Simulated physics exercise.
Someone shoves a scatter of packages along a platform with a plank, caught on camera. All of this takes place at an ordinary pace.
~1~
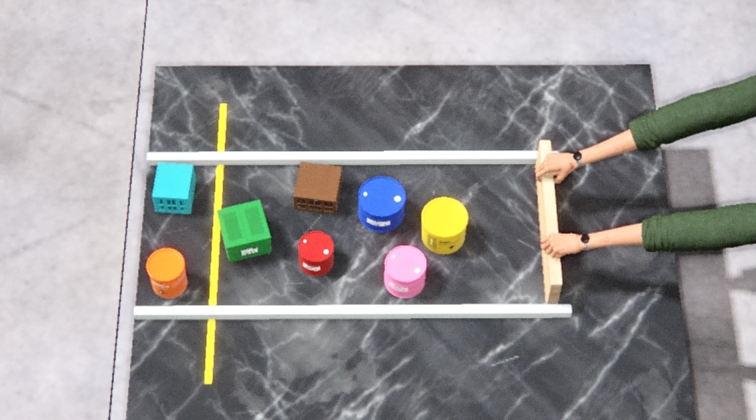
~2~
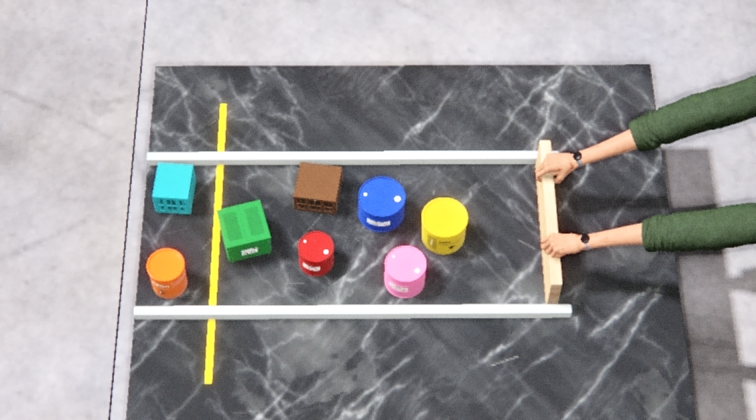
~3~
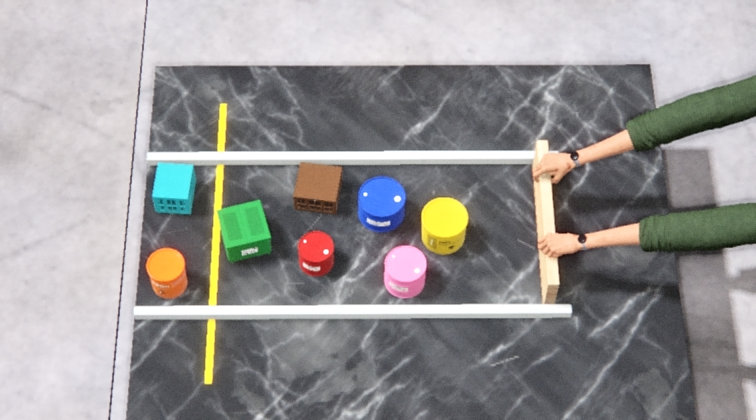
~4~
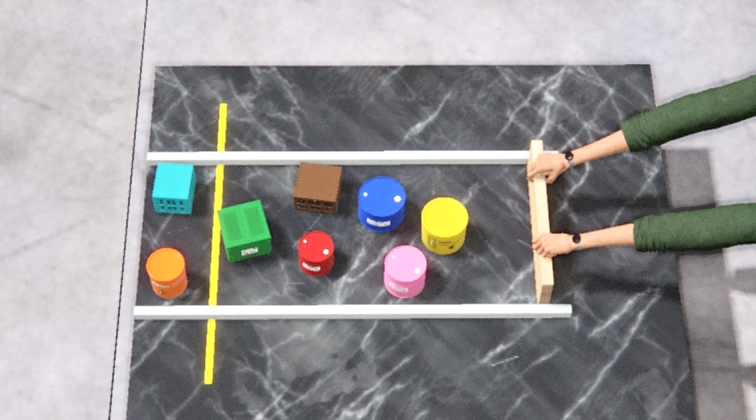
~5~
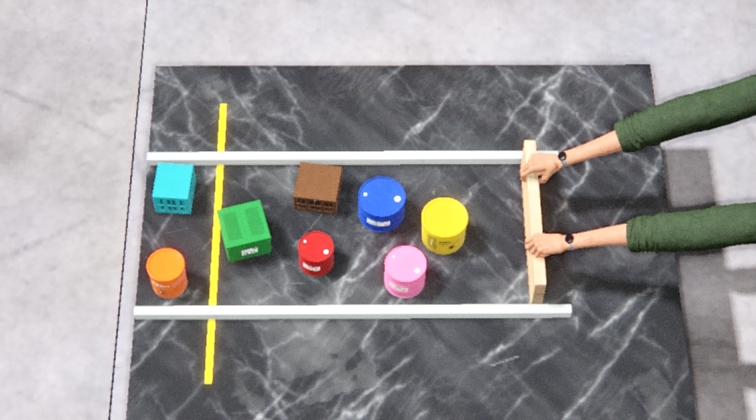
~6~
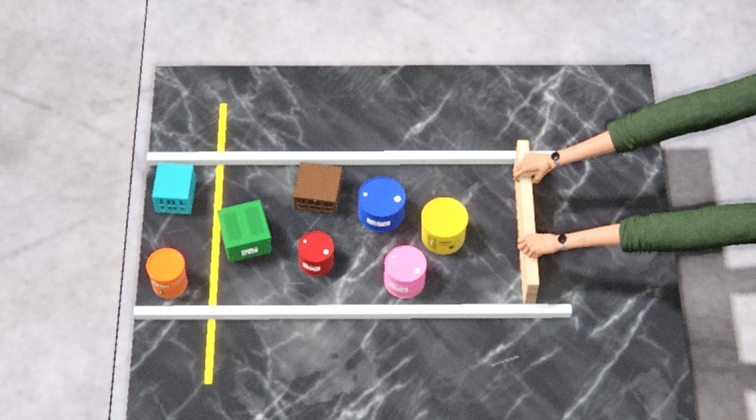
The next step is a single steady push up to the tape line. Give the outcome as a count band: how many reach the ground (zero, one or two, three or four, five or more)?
You'd find the ones that came down come in at a one or two here.
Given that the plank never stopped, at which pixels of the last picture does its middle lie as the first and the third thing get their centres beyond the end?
The first puts it near (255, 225), the next near (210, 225).
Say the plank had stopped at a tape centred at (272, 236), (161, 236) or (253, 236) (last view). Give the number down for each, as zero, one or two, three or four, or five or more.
Well, in the order given, it's none at all, more than four and none at all.
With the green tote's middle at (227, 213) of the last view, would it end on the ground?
Result: The green tote keeps its place.
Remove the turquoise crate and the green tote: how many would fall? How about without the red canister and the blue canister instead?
That gives 0 in the first case, then 0 in the second.
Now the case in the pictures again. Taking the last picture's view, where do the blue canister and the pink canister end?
Final spots - blue canister (195, 190), pink canister (192, 285).
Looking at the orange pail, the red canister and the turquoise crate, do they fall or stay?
The orange pail holds on; the red canister survives; the turquoise crate drops off.
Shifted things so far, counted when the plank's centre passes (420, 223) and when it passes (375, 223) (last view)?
First position 3; second position 4.
A little later, none off yet; turquoise crate at rest near (175, 189); orange pail at rest near (168, 274); green tote at rest near (245, 232).
When it is over, the number that fall off is one or two; down, turquoise crate.
